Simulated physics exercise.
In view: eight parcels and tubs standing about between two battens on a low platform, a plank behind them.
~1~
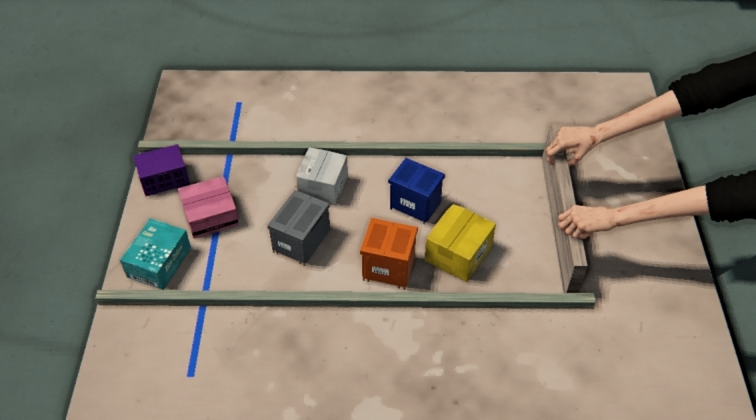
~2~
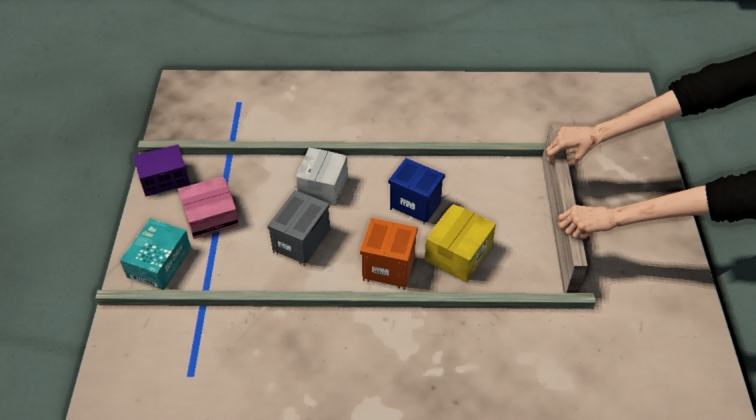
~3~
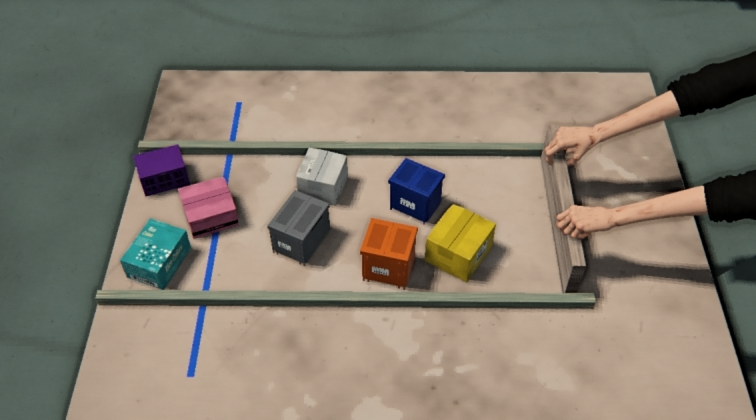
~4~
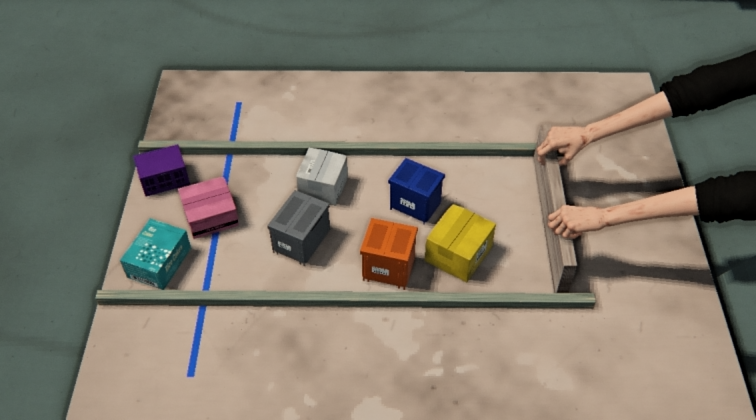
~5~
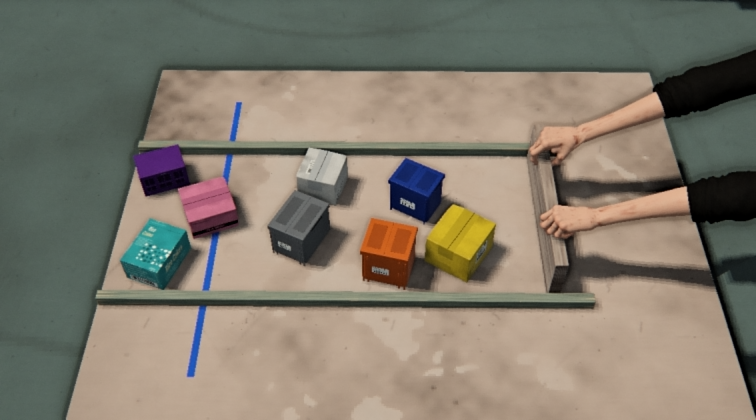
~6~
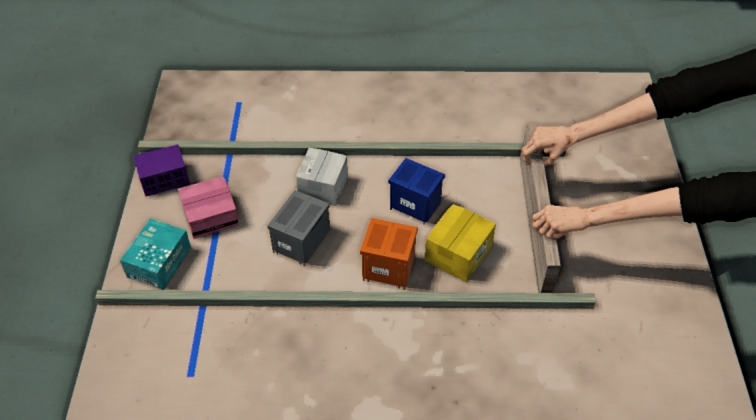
To begin with, two hands grip a plank standing at the right end of a lane between two battens, with eight colourful boxes and tubs spread out to its left. The hands then slide the plank a short way left, while the boxes stay still, a gap remaining before the yellow one.
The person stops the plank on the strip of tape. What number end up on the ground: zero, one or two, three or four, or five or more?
As it turns out, the number that fall off is one or two.
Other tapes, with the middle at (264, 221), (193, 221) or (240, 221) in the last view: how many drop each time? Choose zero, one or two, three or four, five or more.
The falls would be no fall at all; one to two; none.
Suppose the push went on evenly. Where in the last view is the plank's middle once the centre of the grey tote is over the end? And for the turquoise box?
Its middle is around (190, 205) and around (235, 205).
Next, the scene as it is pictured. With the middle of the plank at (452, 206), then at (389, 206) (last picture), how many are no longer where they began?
At the one place 2, at the other 4.
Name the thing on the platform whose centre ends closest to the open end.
It is the purple crate.
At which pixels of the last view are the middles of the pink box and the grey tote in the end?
About (153, 187), and the other about (142, 221).
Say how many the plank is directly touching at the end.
3 of them.
Early on, none off yet; purple crate at rest near (162, 170); turquoise box at rest near (156, 254); pink box at rest near (209, 207).
Finally, the number that fall off is one or two; lost, turquoise box.
